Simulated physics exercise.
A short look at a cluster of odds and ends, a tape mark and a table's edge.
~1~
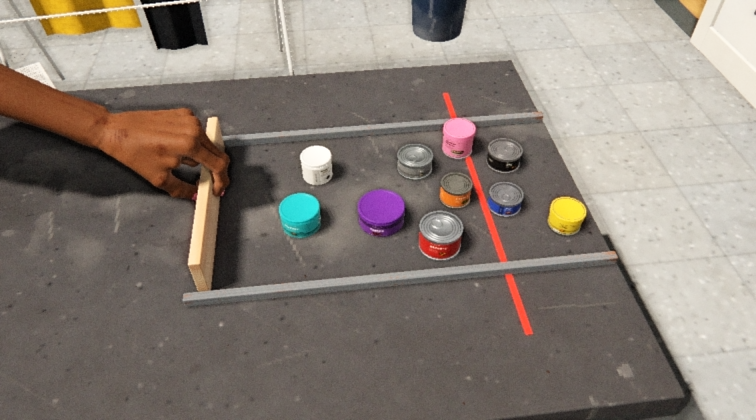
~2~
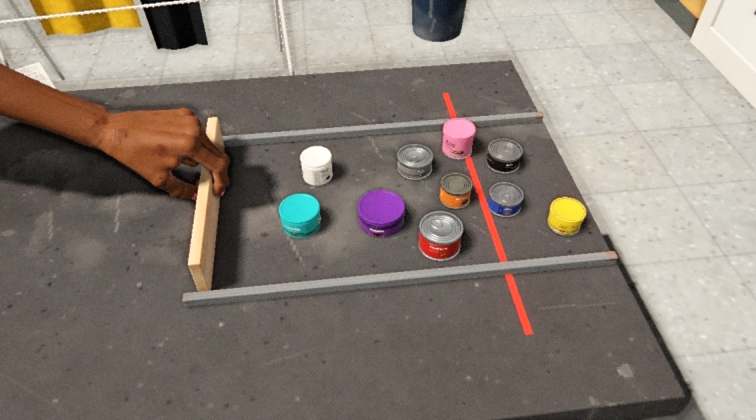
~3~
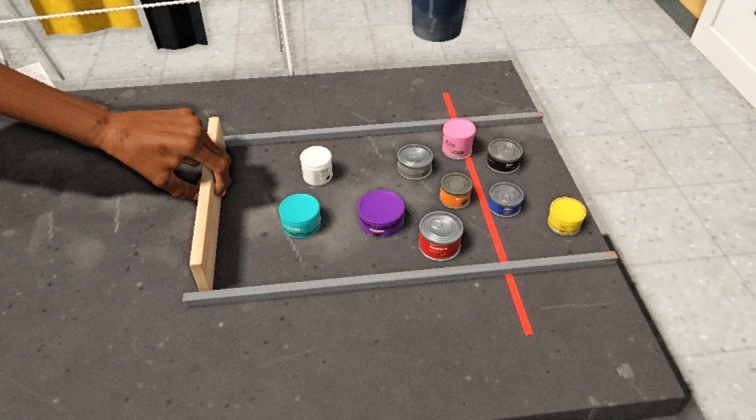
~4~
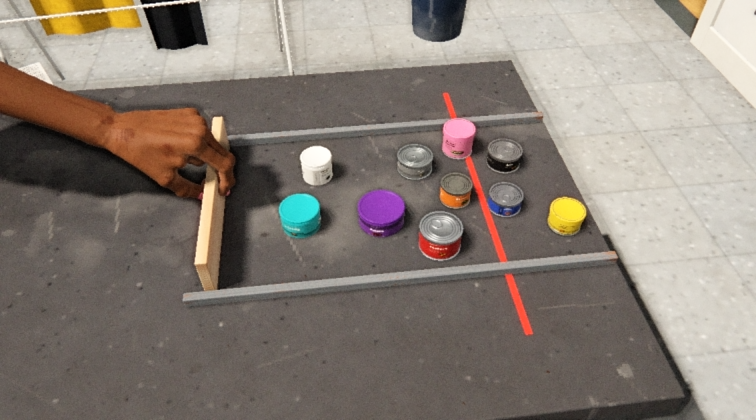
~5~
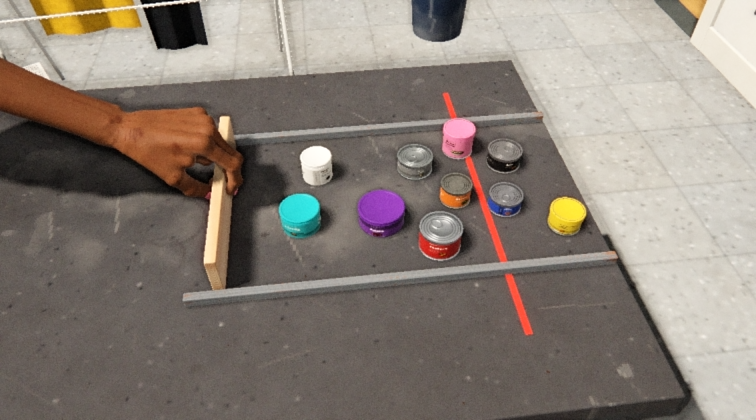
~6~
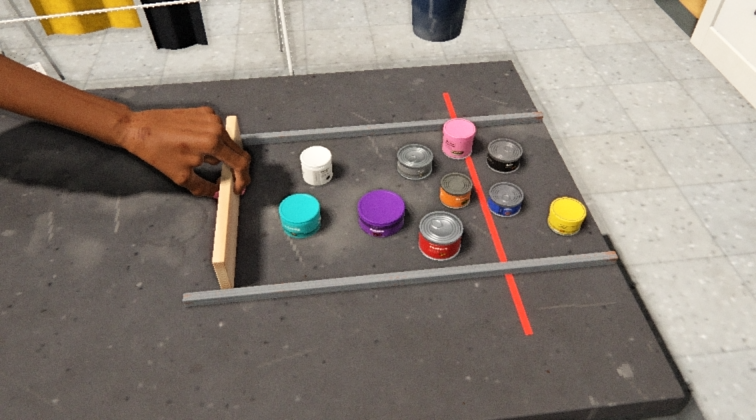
Wooden board edging slightly right between two rails, pushed by a hand, while the colourful pots and tins ahead stay still.
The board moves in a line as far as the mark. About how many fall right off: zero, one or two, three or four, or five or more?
As it turns out, the number that fall off is zero.
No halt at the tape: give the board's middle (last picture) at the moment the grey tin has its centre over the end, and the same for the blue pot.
About (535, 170), and (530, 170) for the other.
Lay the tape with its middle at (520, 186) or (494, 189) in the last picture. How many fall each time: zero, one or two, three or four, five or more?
Taking them in turn, one or two; one or two.
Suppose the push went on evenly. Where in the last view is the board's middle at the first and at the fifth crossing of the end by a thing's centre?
First at (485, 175), next at (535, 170).
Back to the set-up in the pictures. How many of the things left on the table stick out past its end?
1 of them.
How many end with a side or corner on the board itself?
5 of them.
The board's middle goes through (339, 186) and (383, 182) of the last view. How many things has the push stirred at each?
First 3, then 5.
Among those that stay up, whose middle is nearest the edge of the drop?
That is the yellow pot.
Soon after, none off yet; yellow pot at rest near (566, 217); black tin at rest near (504, 156); blue pot at rest near (505, 200).
At rest, the number that fall off is zero.
